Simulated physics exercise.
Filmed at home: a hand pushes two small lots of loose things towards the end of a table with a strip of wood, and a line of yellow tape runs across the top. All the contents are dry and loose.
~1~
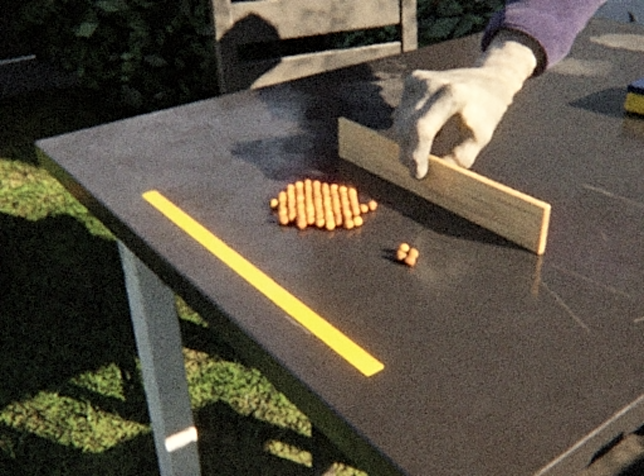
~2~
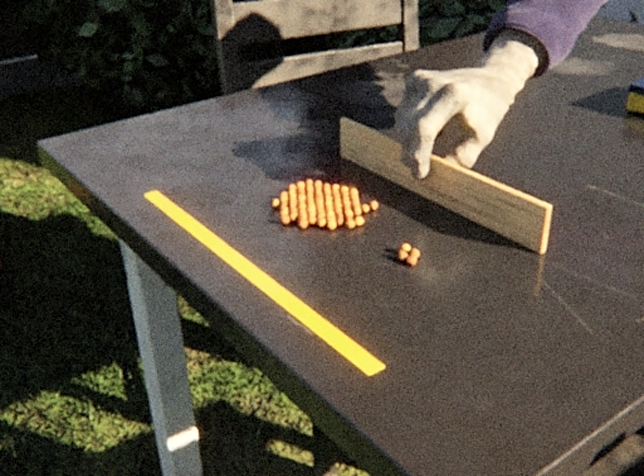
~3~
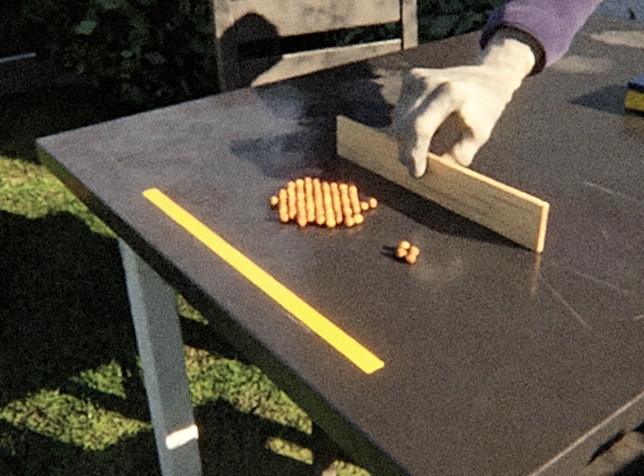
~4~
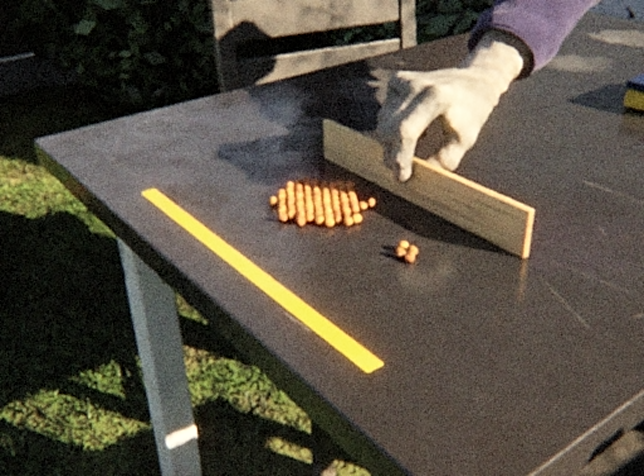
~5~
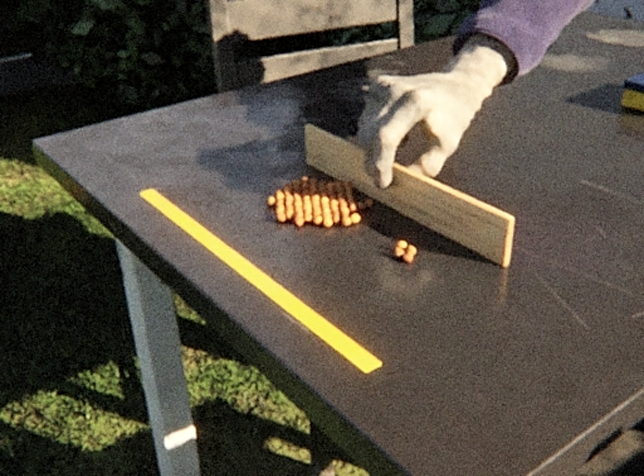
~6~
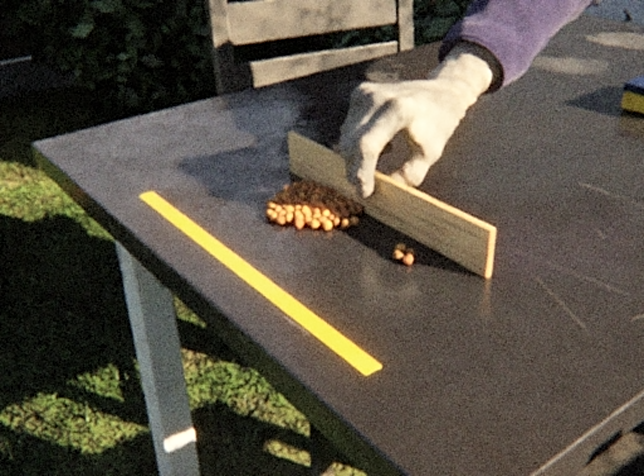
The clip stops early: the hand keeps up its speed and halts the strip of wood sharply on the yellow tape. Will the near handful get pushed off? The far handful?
The near handful is left whole; the far handful is left missing some.
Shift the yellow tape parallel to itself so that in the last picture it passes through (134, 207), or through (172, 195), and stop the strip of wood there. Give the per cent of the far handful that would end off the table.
80 % and 10 %.
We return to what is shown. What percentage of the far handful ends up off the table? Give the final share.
About 30 out of every hundred.
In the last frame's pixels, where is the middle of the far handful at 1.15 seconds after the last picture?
Near (187, 249).
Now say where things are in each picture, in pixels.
In the first frame, strip of wood near (526, 220), at rest; yellow tape near (157, 200), about two fingers from the edge; edge at (197, 288); near handful near (401, 255), a few roasted chickpeas; far handful near (318, 204), many roasted chickpeas.
In the second frame, strip of wood near (528, 220), at rest; far handful near (319, 203).
In the third frame, strip of wood near (525, 219); near handful near (401, 253).
In the fourth frame, strip of wood near (510, 224); far handful near (317, 201).
In the fifth frame, strip of wood near (491, 232); near handful near (399, 252).
In the sixth frame, strip of wood near (473, 243); yellow tape near (154, 201); edge at (195, 289); near handful near (398, 255); far handful near (314, 204), near a third pushed along.
Then, 0.57 s on from there, strip of wood still moving, near (305, 199); near handful all on the table, its front near (344, 269); far handful all on the table, its front near (220, 241).
Then, 1.15 s on from there, strip of wood stopped at the yellow tape; near handful all on the table, its front near (264, 303); far handful a little over the edge.
Then, 1.43 s on from there, strip of wood stopped at the yellow tape; near handful all on the table, its front near (259, 305); far handful near a quarter over the edge.
In the end, strip of wood stopped at the yellow tape; near handful all on the table, its front near (259, 305); far handful near a quarter over the edge.
